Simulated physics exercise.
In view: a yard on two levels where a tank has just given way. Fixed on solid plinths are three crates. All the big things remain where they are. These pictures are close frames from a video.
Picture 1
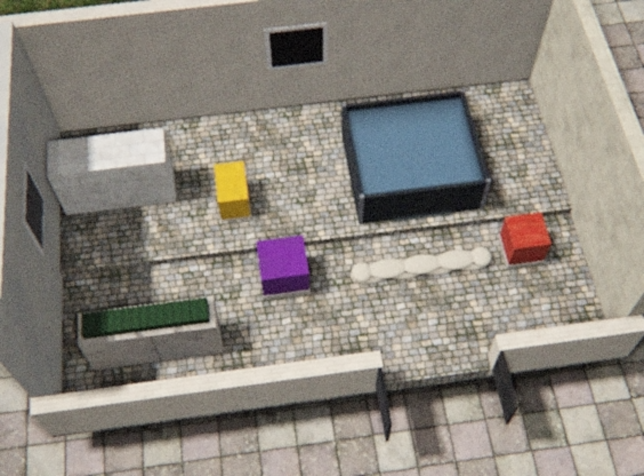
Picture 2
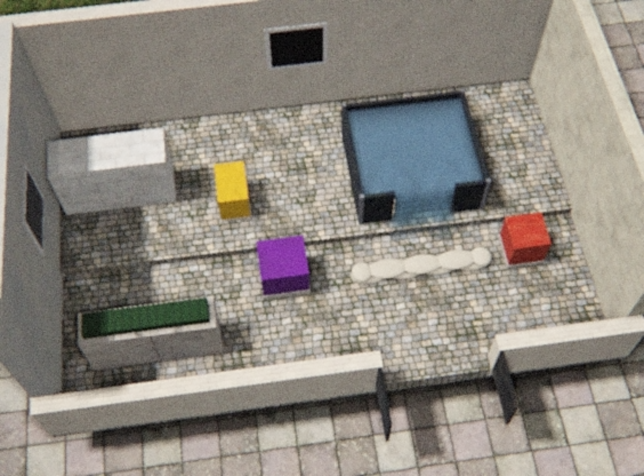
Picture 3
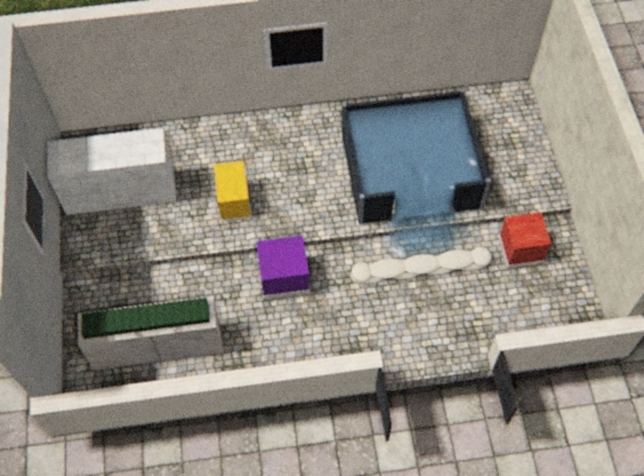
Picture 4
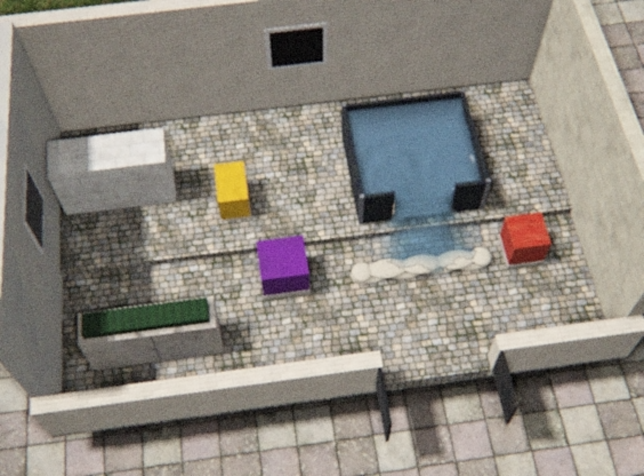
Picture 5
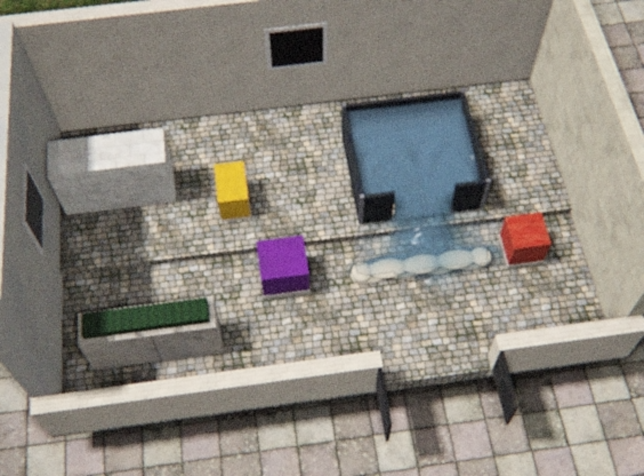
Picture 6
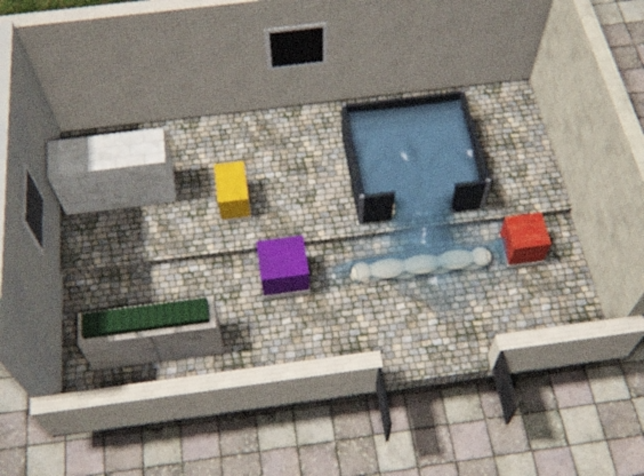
At the start, a blue tank stands closed in a walled yard, behind a row of pale sandbags, with purple and red blocks nearby. Its front opens and water pours out through the gap, reaches the bags, then spreads sideways along them toward the red block.
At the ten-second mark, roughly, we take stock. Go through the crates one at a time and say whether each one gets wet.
Crate by crate: Purple crate - yes, wet; yellow crate - no, dry; red crate - yes, wet.
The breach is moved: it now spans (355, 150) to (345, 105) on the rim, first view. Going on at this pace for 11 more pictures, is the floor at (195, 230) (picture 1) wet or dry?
Outcome: Submerged.
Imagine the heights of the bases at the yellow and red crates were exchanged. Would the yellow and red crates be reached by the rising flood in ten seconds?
With the swap, yellow avoids the flood while red is flooded.
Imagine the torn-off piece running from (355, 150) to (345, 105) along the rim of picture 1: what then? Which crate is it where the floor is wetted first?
First: The yellow one.
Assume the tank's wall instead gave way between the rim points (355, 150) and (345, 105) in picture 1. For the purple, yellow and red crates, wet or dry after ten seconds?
Then the purple crate gets flooded, the yellow crate gets flooded and the red crate is untouched.
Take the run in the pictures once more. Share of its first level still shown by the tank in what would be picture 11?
I make it 66 per cent.
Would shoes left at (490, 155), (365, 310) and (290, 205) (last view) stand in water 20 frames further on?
Status by point, in sequence: Waterlogged; waterlogged; unwetted.
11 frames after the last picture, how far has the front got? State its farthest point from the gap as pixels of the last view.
My guess is roughly (132, 283).
A moment on, water covers 25 % of the floor; the purple crate water round its plinth, the yellow crate not reached, the red crate water round its plinth.
Next, water covers 35 % of the floor; the purple crate water round its plinth, the yellow crate water round its plinth, the red crate water round its plinth.
Then, water covers 50 % of the floor; the purple crate water round its plinth, the yellow crate water round its plinth, the red crate water round its plinth.
Later, water covers 55 % of the floor; the purple crate water round its plinth, the yellow crate water round its plinth, the red crate water round its plinth.
In the end, water covers 60 % of the floor; the purple crate was topped, the yellow crate stayed above the water, the red crate was topped.
